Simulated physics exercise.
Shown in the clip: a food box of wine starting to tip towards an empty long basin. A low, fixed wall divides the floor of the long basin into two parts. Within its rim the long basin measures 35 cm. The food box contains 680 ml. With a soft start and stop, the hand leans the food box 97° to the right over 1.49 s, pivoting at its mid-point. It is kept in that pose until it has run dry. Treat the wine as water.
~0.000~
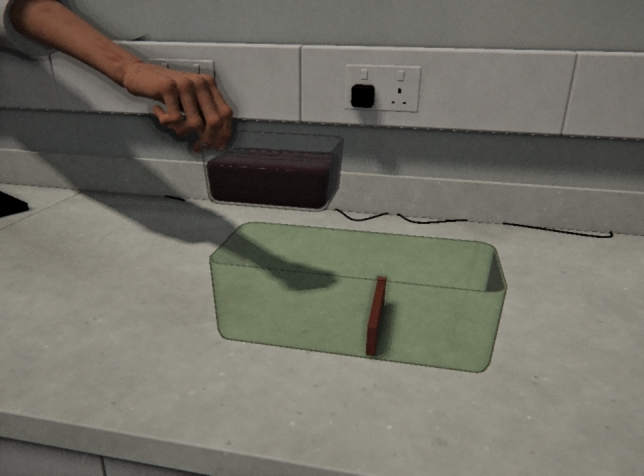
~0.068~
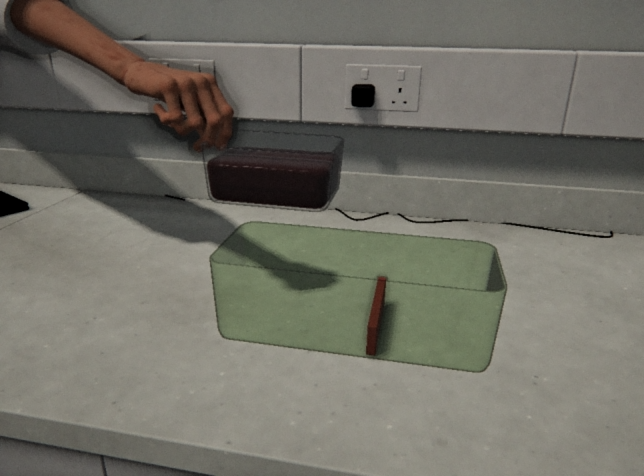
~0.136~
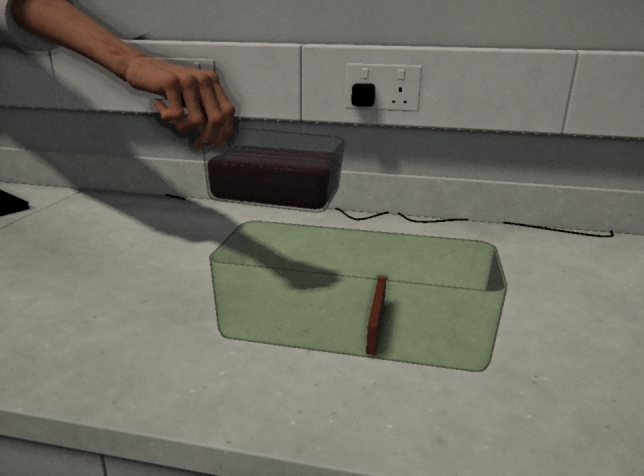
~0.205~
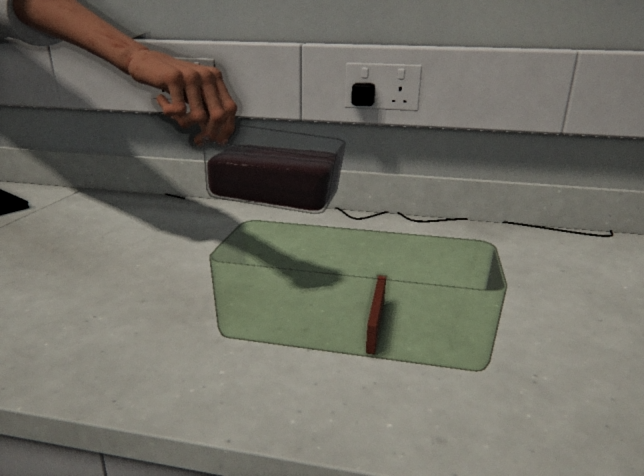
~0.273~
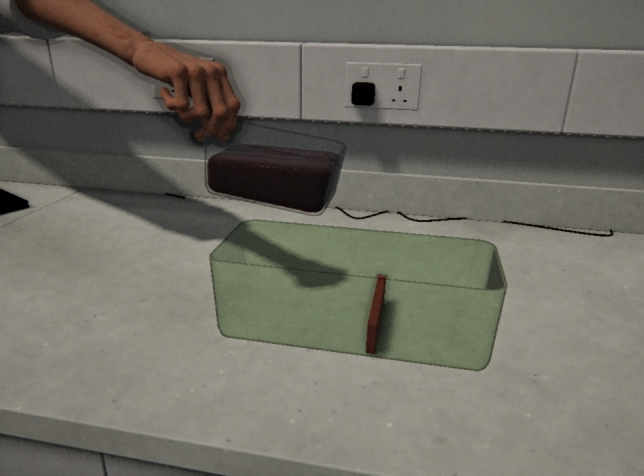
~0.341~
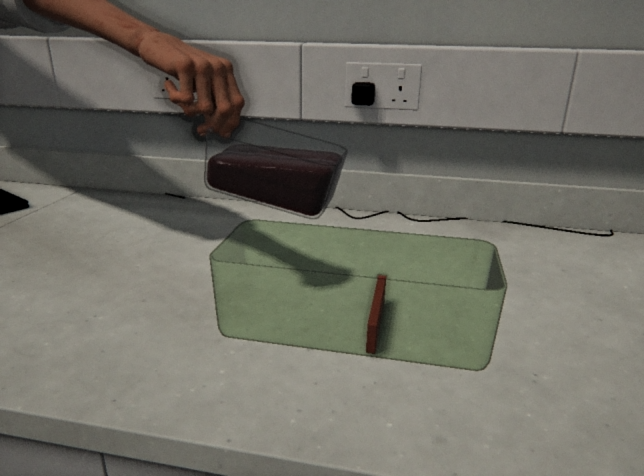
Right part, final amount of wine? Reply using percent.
52 per cent.
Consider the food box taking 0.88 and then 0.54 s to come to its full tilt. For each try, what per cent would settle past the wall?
About 40 %, then about 20 %.
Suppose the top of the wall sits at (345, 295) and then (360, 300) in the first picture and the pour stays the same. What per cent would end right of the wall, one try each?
One try each: Around 75 percent and then around 65 percent.
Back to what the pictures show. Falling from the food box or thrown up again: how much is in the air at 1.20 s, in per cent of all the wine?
Close to 4 %.
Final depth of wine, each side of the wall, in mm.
On the left it stands about 12 mm, on the right about 20 mm.
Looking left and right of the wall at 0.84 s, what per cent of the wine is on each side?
Lab note: Left near 6, right near 16.
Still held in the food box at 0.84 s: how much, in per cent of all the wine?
About 50 percent.
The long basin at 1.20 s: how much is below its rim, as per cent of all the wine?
Roughly 84 percent of it.
After 0.84 s the tilt is 58° and 51 per cent is still to pour, 6 is left of the wall and 17 right of it.
After 1.20 s the tilt is 88° and 12 per cent is still to pour, 32 is left of the wall and 52 right of it.
After 1.58 s the tilt is 97° and 2 per cent is still to pour, 46 is left of the wall and 52 right of it.
After 1.99 s the tilt is 97° and 0 per cent is still to pour, 48 is left of the wall and 52 right of it.
In the end 48 per cent lies left of the wall, 52 right of it and 0 outside.
